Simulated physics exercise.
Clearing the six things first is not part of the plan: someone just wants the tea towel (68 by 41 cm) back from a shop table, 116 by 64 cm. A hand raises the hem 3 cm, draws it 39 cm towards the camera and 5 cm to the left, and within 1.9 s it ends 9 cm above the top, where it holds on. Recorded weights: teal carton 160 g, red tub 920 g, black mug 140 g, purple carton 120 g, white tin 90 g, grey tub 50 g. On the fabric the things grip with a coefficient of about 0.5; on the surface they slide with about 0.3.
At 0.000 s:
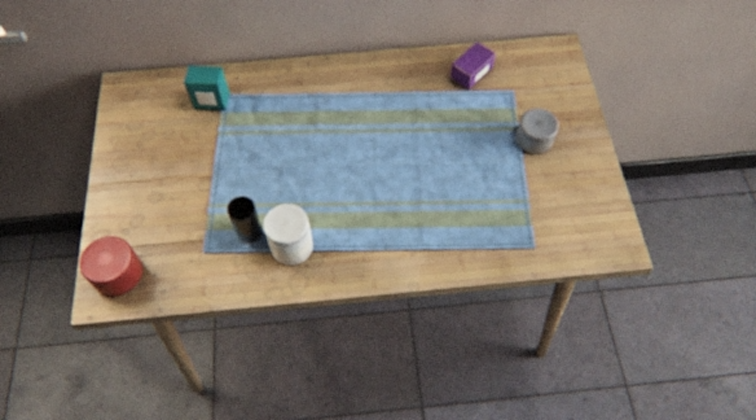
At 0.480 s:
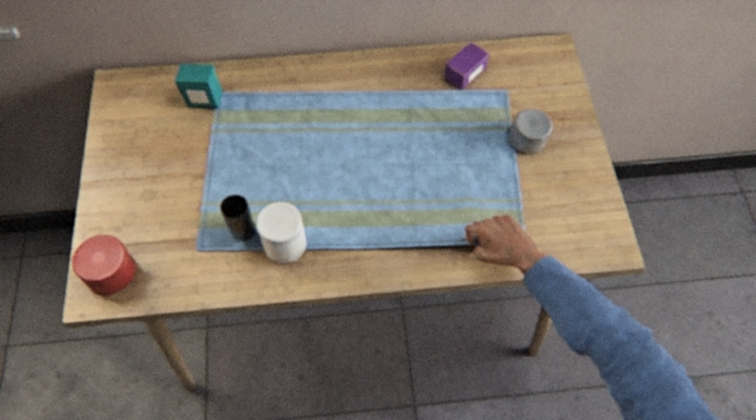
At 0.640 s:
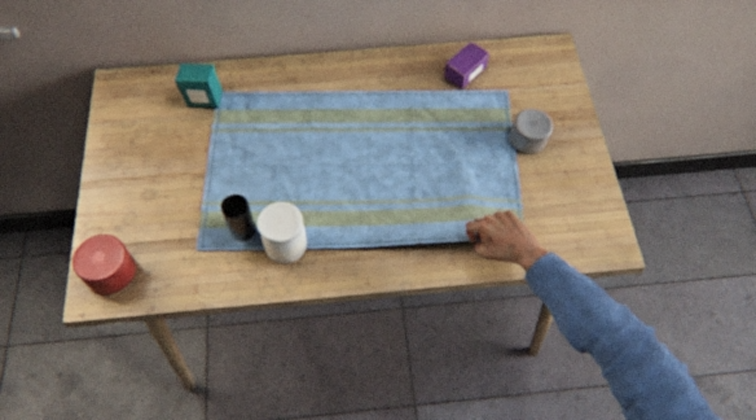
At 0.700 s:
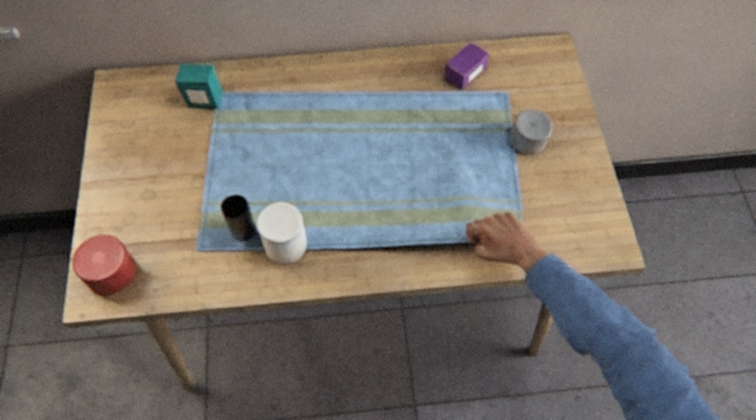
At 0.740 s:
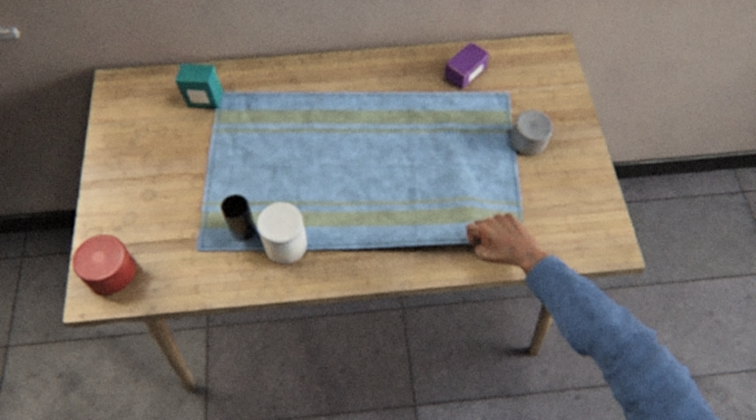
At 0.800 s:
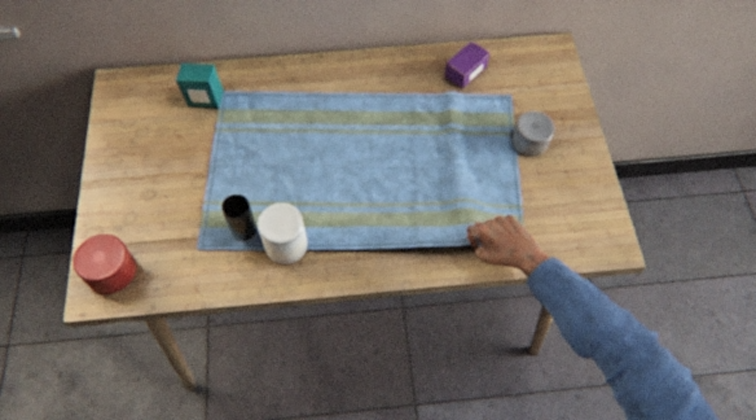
A hand in a blue sleeve comes in from the lower right over a wooden table on a grey tiled floor, seen from above at an angle. A blue tea towel with yellowish stripes lies across it, with a black mug and white tin on its lower left, a teal carton and red tub left, and a purple carton and grey tub right. The hand grips the towel's near right corner and then barely moves, the cloth and objects staying almost unchanged, while the camera shifts slightly.
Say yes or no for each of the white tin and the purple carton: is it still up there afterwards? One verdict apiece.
White tin - no; purple carton - yes.
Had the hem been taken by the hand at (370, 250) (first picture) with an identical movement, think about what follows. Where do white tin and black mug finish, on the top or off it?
In that case the white tin leaves the top and the black mug leaves the top.
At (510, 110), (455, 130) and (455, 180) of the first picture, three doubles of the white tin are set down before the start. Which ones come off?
In turn: Drops off, falls off, drops off.
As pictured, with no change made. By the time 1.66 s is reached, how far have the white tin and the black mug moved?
Approx. shift - white tin: 8 cm; black mug: 8 cm.
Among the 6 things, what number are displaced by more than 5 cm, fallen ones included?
3.
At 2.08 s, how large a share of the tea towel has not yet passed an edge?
Roughly 55%.
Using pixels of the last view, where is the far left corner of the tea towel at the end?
(451, 200), roughly.
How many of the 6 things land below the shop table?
3 in all.
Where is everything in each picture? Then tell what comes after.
The first picture shows shows, white tin (286, 223); purple carton (474, 58); tea towel corners (204, 252) (514, 91) (535, 248).
The second picture shows shows, tea towel corners (196, 251) (507, 91); grip (474, 244).
The third picture shows shows, tea towel corners (197, 250) (508, 91); grip (475, 241).
The fourth picture shows shows, tea towel corners (197, 251) (508, 92); grip (475, 242).
The fifth picture shows shows, tea towel corners (197, 251) (509, 93); grip (475, 243).
The sixth picture shows shows, white tin (280, 222); purple carton (468, 58); tea towel corners (197, 250) (511, 95); grip (475, 245).
At 1.2 s, 95 % of the tea towel is still over the top; white tin 3 cm off its start, grey tub 7 cm off its start, black mug 2 cm off its start.
At 1.7 s, 80 % of the tea towel is still over the top; white tin 9 cm off its start, grey tub 24 cm off its start, black mug 8 cm off its start.
At 2.1 s, 55 % of the tea towel is still over the top; white tin 18 cm off its start at (319, 299), grey tub over the edge, black mug 16 cm off its start at (297, 248).
At 2.5 s, 35 % of the tea towel is still over the top; white tin over the edge, grey tub over the edge, black mug 20 cm off its start.
At 4.1 s, 20 % of the tea towel is still over the top; white tin over the edge, purple carton 0 cm off its start at (468, 57), grey tub over the edge, black mug over the edge.
